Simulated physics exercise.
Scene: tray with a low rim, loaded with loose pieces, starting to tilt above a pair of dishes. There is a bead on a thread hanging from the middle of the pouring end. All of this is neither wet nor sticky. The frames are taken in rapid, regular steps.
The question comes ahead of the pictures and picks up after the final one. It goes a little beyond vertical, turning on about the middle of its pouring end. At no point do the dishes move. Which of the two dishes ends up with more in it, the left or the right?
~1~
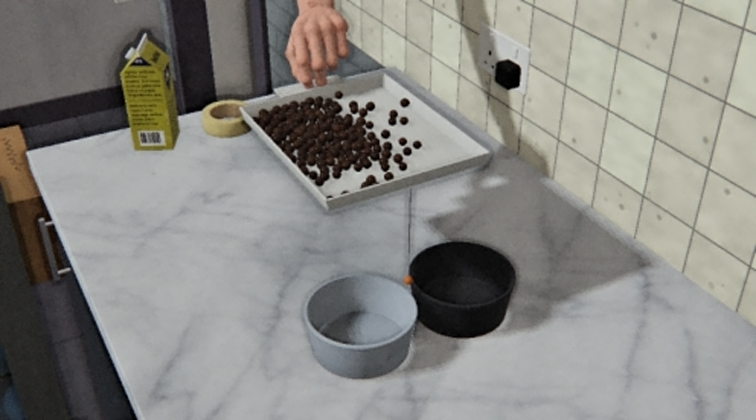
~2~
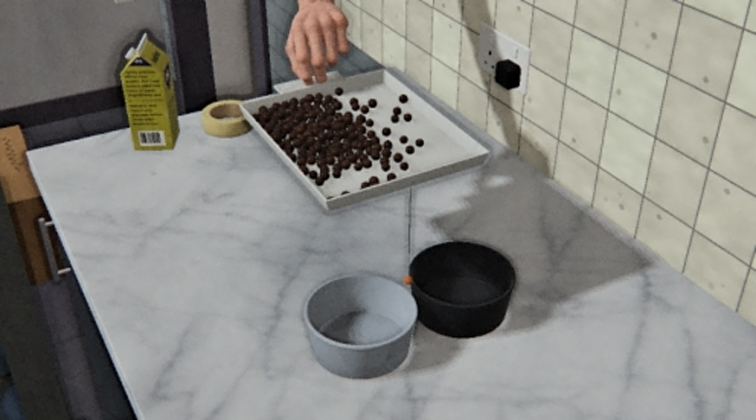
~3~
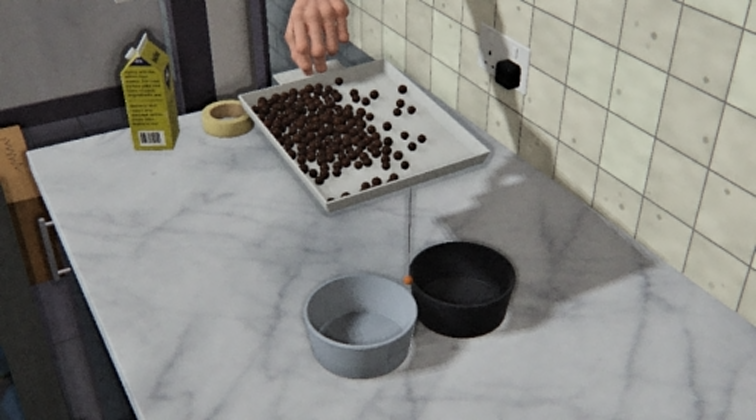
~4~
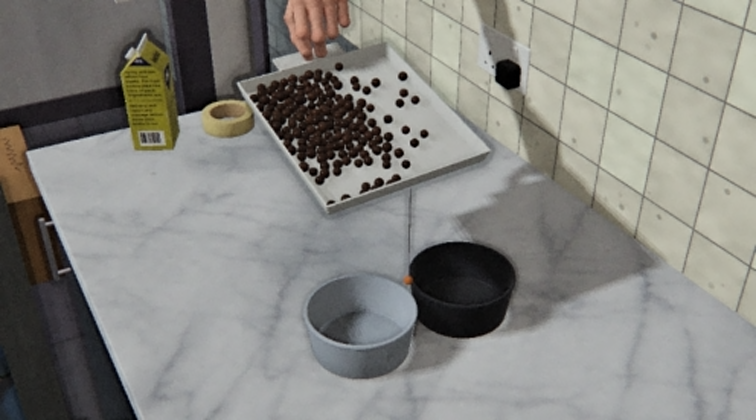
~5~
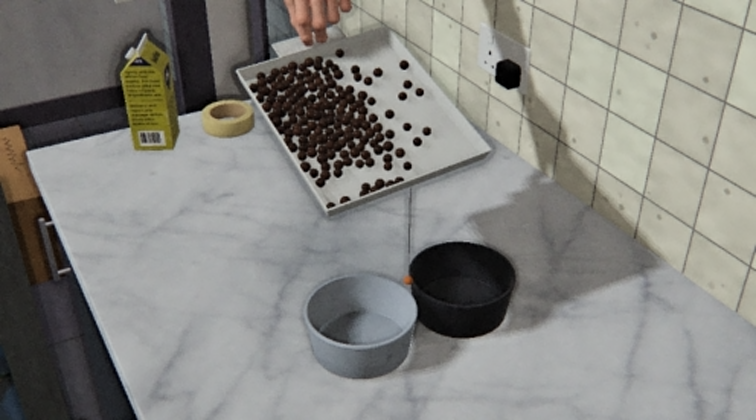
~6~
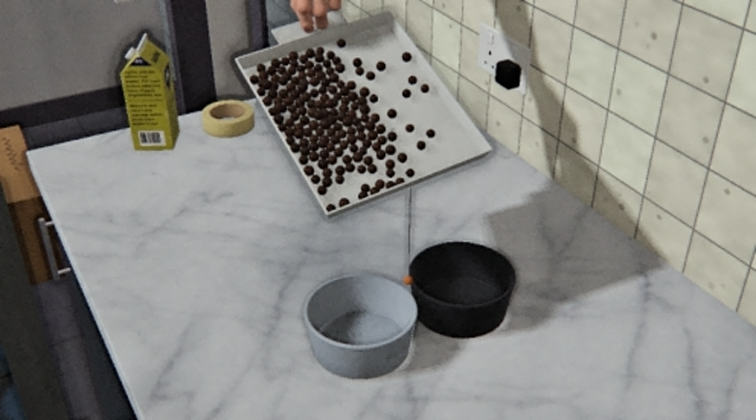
The left one.
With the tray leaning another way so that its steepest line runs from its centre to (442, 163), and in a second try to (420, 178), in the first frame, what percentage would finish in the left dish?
The first try gives close to 0 per cent, the second close to 0 per cent.
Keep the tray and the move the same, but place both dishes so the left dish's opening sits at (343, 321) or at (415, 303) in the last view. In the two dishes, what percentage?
About 60 per cent, then about 30 per cent.
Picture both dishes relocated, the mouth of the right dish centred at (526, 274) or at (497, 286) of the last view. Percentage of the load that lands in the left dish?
Trial 1 30%, trial 2 60%.
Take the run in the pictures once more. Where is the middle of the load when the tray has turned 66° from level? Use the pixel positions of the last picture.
Centre estimate: (367, 199).
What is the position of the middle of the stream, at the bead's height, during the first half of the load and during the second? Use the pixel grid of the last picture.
First half (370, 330); second half (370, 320).
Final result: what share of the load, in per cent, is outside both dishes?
50 %.
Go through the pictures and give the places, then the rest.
In the first picture, corners of the pouring end (328, 197) and (484, 151), level; middle of the load (321, 137), chocolate balls; left dish (388, 356); right dish (491, 316); bead on its thread (408, 280).
In the second picture, corners of the pouring end (328, 197) and (484, 151), level; middle of the load (321, 135).
In the third picture, corners of the pouring end (329, 200) and (484, 150), tipped barely, lowest at the left corner; middle of the load (321, 130), about a tenth on the move.
In the fourth picture, corners of the pouring end (329, 203) and (485, 149), tipped a little, lowest at the left corner; middle of the load (321, 122), about a tenth on the move.
In the fifth picture, corners of the pouring end (329, 206) and (486, 148), tipped clearly, lowest at the left corner; middle of the load (322, 116), roughly a quarter on the move.
In the sixth picture, corners of the pouring end (329, 209) and (487, 147), tipped clearly, lowest at the left corner; middle of the load (324, 114), almost all on the move; left dish (388, 356); right dish (491, 316).
Just after the last frame, tray tipped steeply; roughly two thirds on the tray; about a tenth in the left dish; just a few outside both; roughly a quarter in the air.
A moment on, tray tipped past a quarter turn; just a few on the tray; roughly a third in the left dish; roughly half outside both; roughly a quarter in the air.
Further on, tray tipped past a quarter turn; roughly half in the left dish; just a few in the right dish; roughly half outside both.
When it is over, tray tipped past a quarter turn; roughly half in the left dish; just a few in the right dish; roughly half outside both.
